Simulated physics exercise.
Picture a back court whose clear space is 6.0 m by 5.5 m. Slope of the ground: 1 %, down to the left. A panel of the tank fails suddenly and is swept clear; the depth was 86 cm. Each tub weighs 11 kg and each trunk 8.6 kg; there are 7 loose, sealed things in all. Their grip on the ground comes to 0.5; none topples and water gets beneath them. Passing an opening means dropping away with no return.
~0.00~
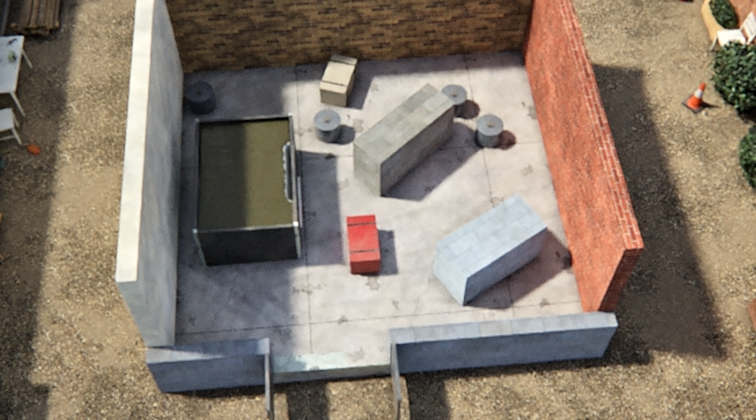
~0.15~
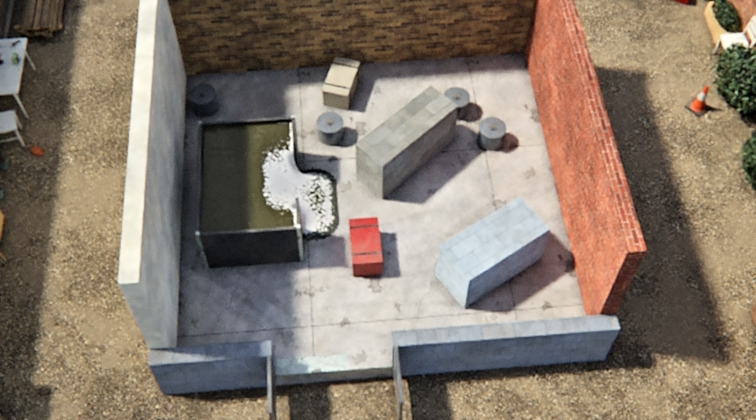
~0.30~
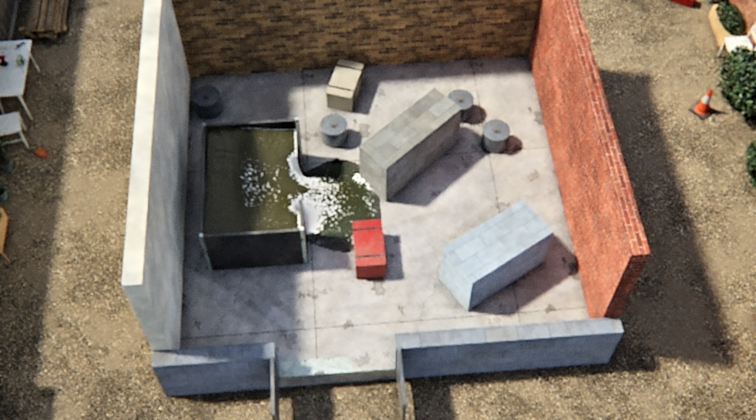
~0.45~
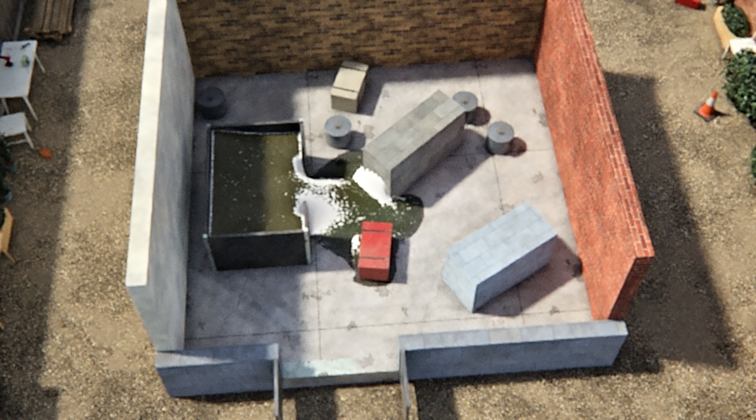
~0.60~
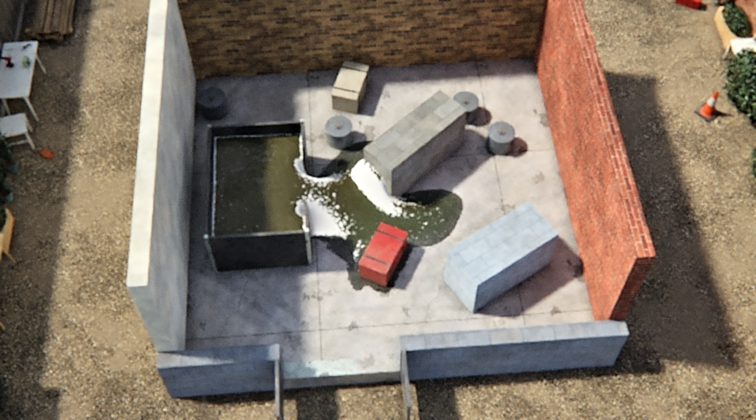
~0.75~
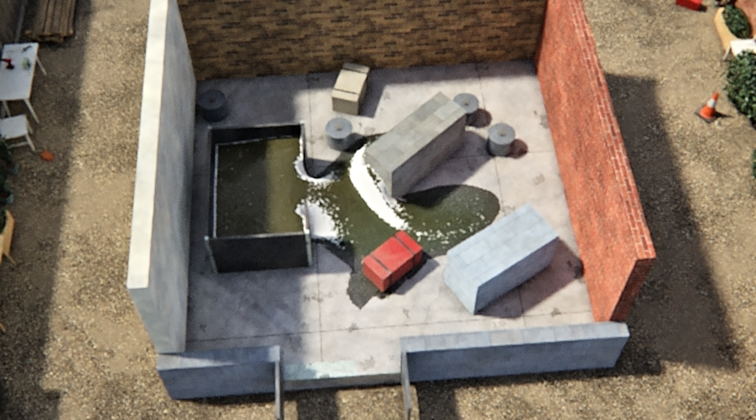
A walled court with a pale concrete floor, brick at the back and right, is seen from high above, the view drifting very slightly. A dark-framed tank of murky green water stands at left, with a red trunk, grey and pale blue blocks, a beige box and grey cylinders around it. The tank's right side opens, foaming water spreads rightward around the grey block, and the trunk turns and slides slightly right.
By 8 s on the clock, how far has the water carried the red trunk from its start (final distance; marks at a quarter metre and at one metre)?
Over one metre.
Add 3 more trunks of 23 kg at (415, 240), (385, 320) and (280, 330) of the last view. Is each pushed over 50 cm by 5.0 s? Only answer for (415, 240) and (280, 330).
Taking them in order, they come out greater and smaller.
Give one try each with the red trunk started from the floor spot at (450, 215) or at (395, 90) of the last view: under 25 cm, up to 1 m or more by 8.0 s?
One after the other: It is taken far off, and then it is taken far off.
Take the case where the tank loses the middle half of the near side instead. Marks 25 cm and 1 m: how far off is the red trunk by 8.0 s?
Had it gone that way, the red trunk would sit tight.
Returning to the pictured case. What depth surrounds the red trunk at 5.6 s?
The depth there is around 5 cm.
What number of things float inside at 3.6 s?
Then: 0.
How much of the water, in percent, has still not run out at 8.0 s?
Remaining: Approx. 96 per cent.
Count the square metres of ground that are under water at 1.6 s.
Somewhere about 16 m2, give or take.
After 1.6 s the red trunk is near (440, 311), 1.5 m from its start, aground; 0 of 7 are out; 0 afloat.
After 3.6 s the red trunk is near (324, 311), 1.3 m from its start, aground; 0 of 7 are out; 0 afloat.
After 5.6 s the red trunk is near (211, 296), 2.5 m from its start, afloat; 0 of 7 are out; 3 afloat.
After 8.0 s the red trunk is near (223, 309), 2.4 m from its start, afloat; 0 of 7 are out; 7 afloat.
